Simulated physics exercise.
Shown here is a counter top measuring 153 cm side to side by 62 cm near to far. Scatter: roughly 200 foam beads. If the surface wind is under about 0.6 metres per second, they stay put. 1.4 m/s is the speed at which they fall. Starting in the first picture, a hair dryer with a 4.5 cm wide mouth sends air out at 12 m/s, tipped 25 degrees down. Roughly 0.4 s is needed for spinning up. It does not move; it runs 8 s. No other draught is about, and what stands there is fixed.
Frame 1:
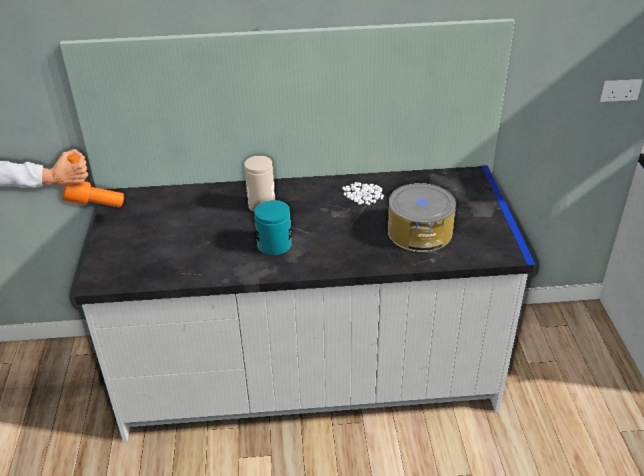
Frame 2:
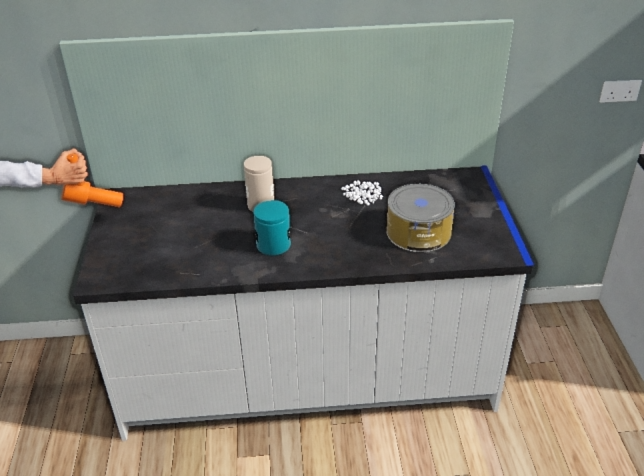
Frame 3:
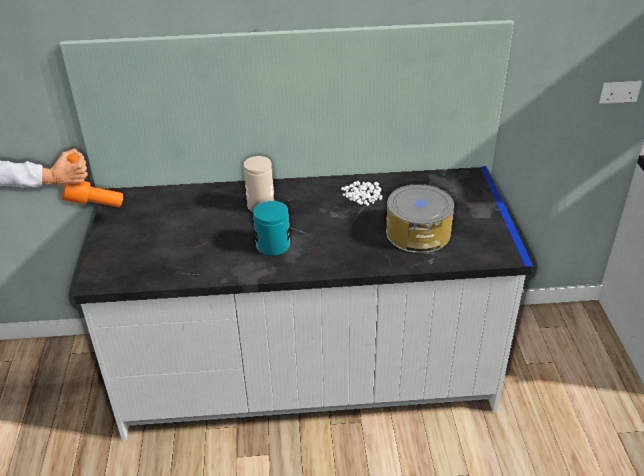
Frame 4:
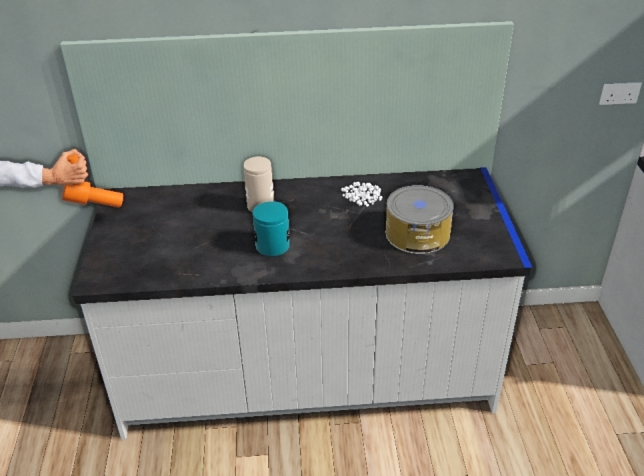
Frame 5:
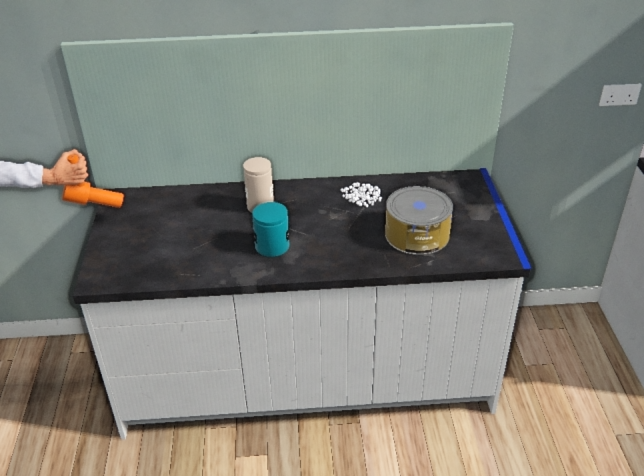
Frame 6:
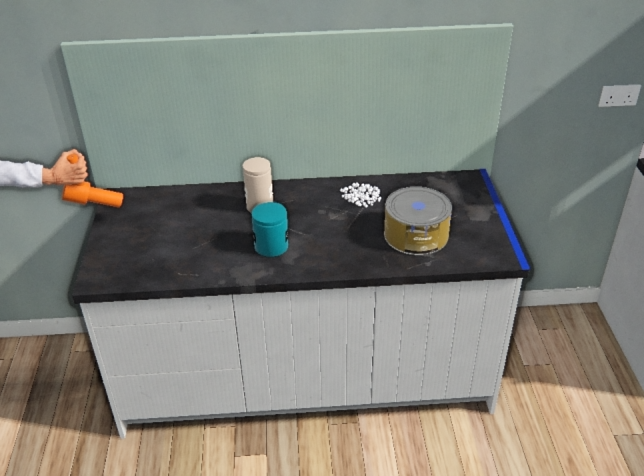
In the video, a hand at the left holds an orange hair dryer toward a dark counter top with a teal jar, a cream canister, a large tin and a pile of white beads, and nothing visibly moves.
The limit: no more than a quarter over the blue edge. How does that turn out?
The loss goes past a quarter.
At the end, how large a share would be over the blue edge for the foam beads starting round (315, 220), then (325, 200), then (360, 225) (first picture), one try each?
Going through the three spots in order, you'd get 70 percent, 50 percent and 40 percent.
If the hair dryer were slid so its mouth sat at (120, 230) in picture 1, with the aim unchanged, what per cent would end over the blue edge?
Around 100 per cent would end up there.
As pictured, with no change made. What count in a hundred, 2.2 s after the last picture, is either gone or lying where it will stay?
Roughly 20 % of them.
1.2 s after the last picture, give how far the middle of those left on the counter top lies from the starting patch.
I'd say close to 5 cm.
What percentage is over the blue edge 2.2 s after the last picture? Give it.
Share: Around 30 percent.
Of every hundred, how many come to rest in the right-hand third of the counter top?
Something close to 1 % ends up there.
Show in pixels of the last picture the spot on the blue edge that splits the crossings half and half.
The halfway point of the crossings is around (493, 185) in the last picture.
Then, 1.2 s after the last picture, 96 % are on the move or not yet settled, 4 % are over the blue edge; the middle of those still in play is near (378, 195).
Then, 2.2 s after the last picture, 78 % are on the move or not yet settled, 34 % are over the blue edge; the middle of those still in play is near (411, 190).
Then, 4.0 s after the last picture, 18 % are on the move or not yet settled, 82 % are over the blue edge; the middle of those still in play is near (406, 190).
Then, 7.6 s after the last picture, at the end, 95 % are over the blue edge.
